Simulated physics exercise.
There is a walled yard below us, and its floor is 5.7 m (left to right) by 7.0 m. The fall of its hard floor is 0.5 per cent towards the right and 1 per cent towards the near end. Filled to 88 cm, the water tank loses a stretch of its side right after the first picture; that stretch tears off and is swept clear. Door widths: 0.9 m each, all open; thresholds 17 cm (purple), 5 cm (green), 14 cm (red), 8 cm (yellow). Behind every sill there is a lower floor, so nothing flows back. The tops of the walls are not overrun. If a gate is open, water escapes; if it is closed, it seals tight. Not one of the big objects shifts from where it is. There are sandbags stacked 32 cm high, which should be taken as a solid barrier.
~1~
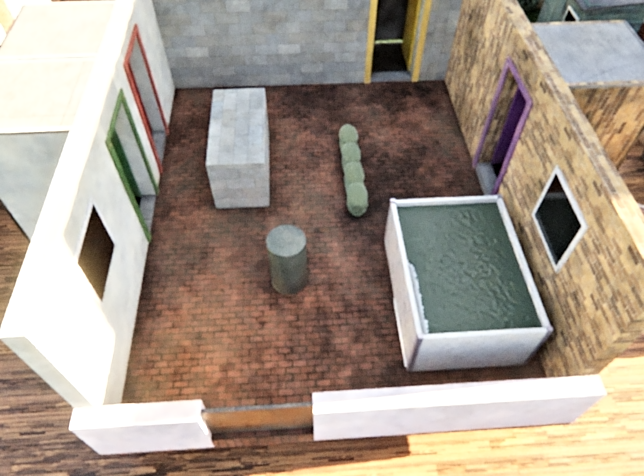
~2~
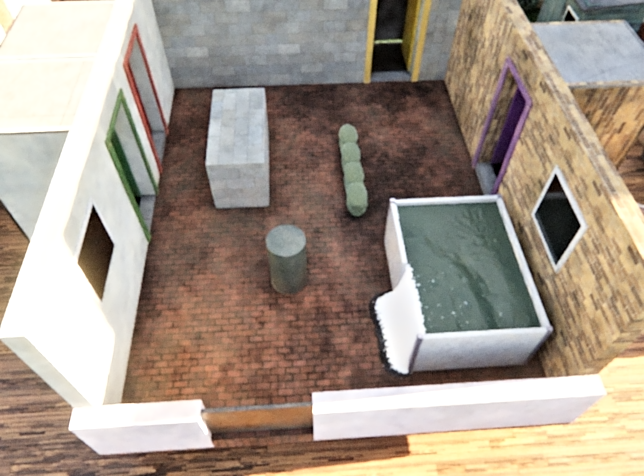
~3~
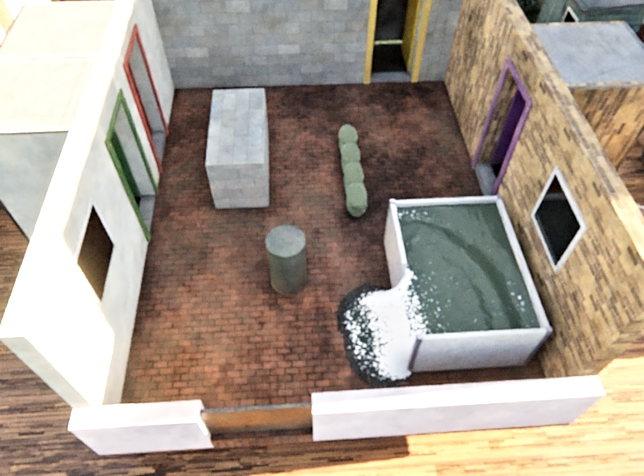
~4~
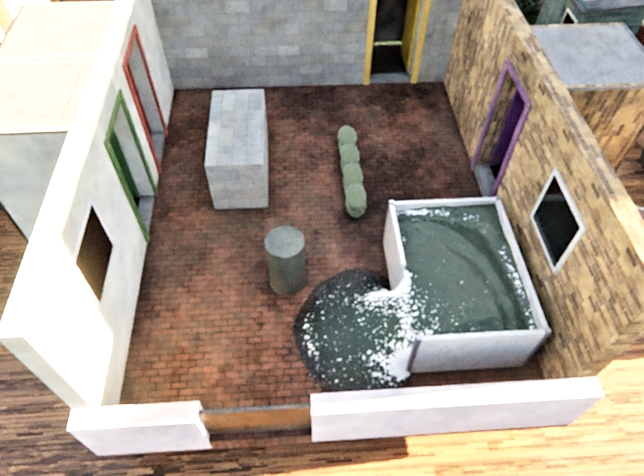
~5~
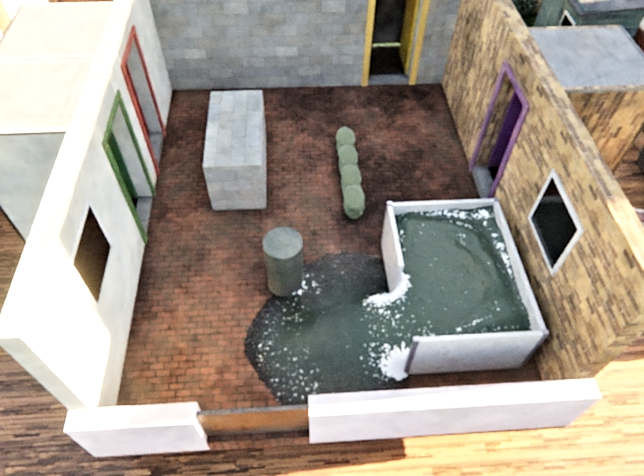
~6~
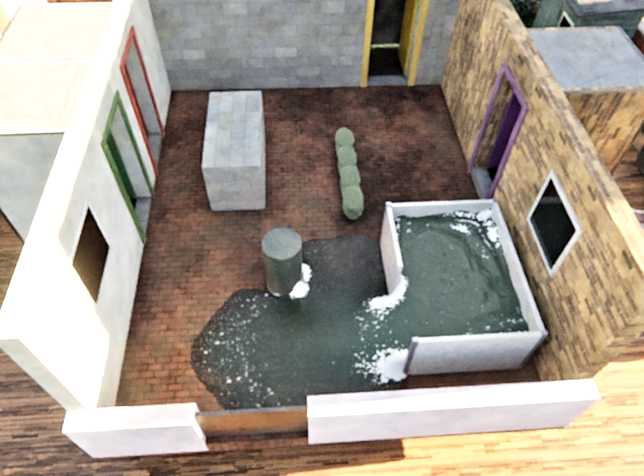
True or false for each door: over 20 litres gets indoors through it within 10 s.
Purple door - false, green door - true, red door - false, yellow door - false.
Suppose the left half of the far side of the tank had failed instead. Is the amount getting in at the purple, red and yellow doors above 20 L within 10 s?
Door by door - purple: Within bounds, red: Within bounds, yellow: Out of bounds.
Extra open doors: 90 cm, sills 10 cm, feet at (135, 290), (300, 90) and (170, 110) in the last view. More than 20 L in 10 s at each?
Result in order - more than that, not enough, more than that.
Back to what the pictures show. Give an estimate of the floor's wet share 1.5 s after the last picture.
Close to 40 in a hundred.
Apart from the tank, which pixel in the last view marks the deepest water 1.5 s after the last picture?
Roughly (162, 373).
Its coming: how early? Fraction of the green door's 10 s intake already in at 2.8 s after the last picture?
Share: ~ 20 %.
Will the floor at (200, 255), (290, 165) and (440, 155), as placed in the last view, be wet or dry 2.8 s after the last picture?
Soaked, soaked, untouched.
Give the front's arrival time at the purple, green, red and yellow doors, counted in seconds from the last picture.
So, purple at 5.0 s, then green at 1.1 s, red at 2.0 s, and yellow at 5.0 s.
Then, 0.7 s after the last picture water covers 30 % of the floor and is deepest (58 cm) near (112, 430); purple door not reached, green door not reached, red door not reached, yellow door not reached.
Then, 1.5 s after the last picture water covers 40 % of the floor and is deepest (52 cm) near (162, 373); purple door not reached, green door 6 cm at the sill, 0 L in, red door not reached, yellow door not reached.
Then, 2.8 s after the last picture water covers 60 % of the floor and is deepest (31 cm) near (228, 382); purple door not reached, green door 10 cm at the sill, 11 L in, red door 6 cm at the sill, 0 L in, yellow door not reached.
Then, 5.3 s after the last picture water covers 80 % of the floor and is deepest (20 cm) near (176, 122); purple door 3 cm at the sill, 0 L in, green door 7 cm at the sill, 31 L in, red door 9 cm at the sill, 0 L in, yellow door 7 cm at the sill, 0 L in.
Then, 9.3 s after the last picture water covers 95 % of the floor and is deepest (20 cm) near (506, 298); purple door 6 cm at the sill, 0 L in, green door 7 cm at the sill, 57 L in, red door 9 cm at the sill, 0 L in, yellow door 8 cm at the sill, 1 L in.
